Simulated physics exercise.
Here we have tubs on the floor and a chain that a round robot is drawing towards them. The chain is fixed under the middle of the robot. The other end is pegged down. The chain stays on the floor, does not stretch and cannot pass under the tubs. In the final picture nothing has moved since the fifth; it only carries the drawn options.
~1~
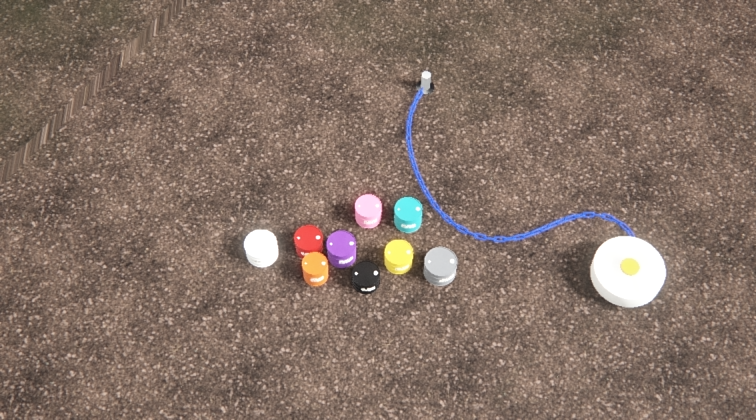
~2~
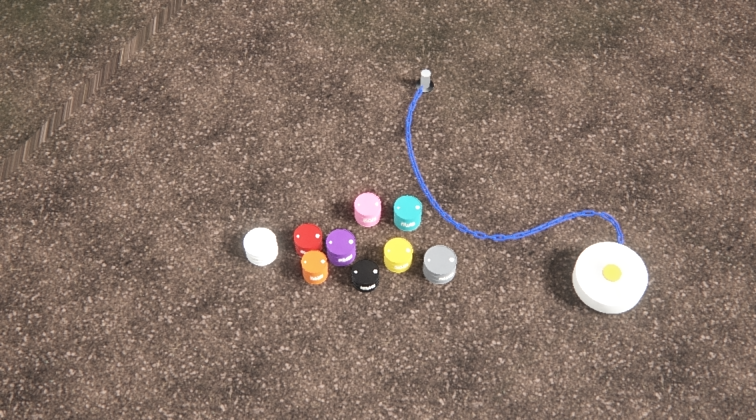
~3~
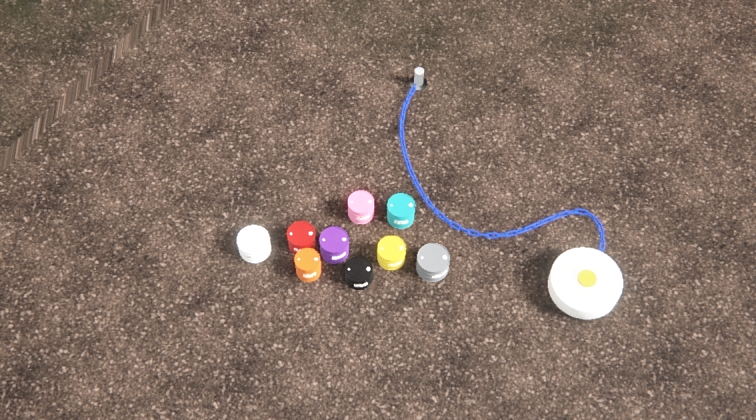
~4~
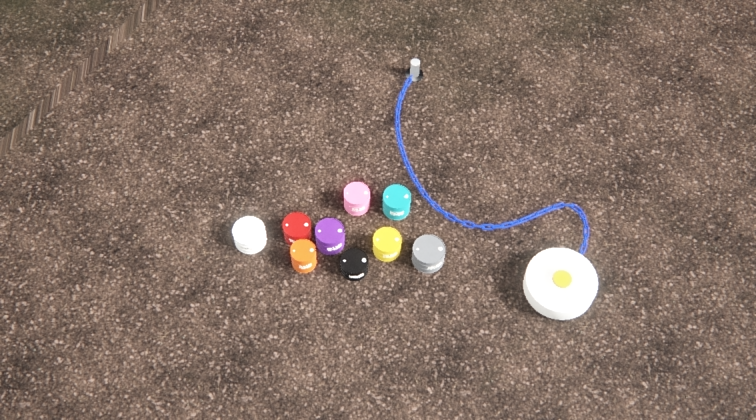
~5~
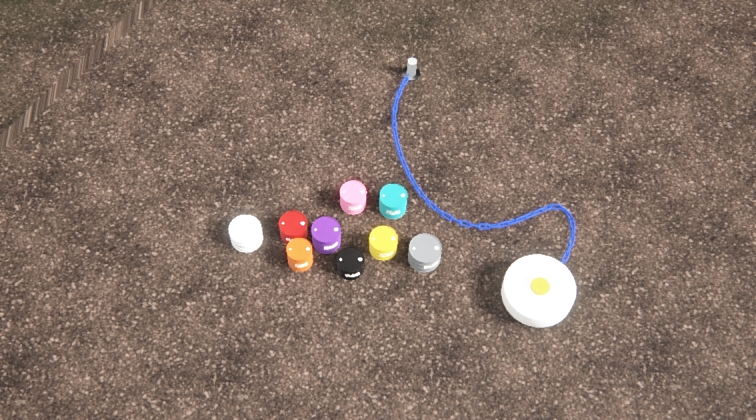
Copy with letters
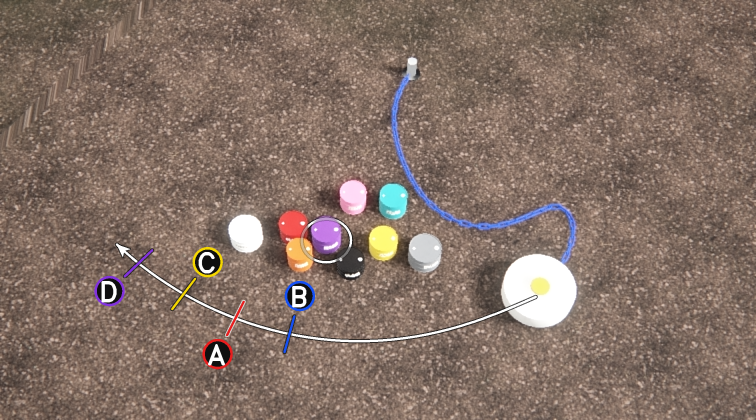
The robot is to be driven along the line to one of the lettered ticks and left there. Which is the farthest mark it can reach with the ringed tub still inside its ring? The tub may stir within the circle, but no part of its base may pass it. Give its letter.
At C, and not beyond.
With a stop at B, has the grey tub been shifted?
By then, no.
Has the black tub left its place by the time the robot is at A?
No.
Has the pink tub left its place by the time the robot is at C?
No.
On the marked copy, A at (235, 318); B at (289, 334); C at (184, 294); D at (139, 263); the ring at (326, 240); the route from (536, 297) via (307, 337) to (117, 244).
Following C. Soon after the start, robot (416, 332); purple tub (326, 235).
Later, robot (283, 328); purple tub (326, 235).
In the end, robot (182, 289); grey tub (391, 226); yellow tub (367, 242); black tub (347, 261); purple tub (326, 235); the purple tub is still in its ring.
As for the rest, A is safe but short; B is safe but short; D drags the ringed tub to (318, 214).
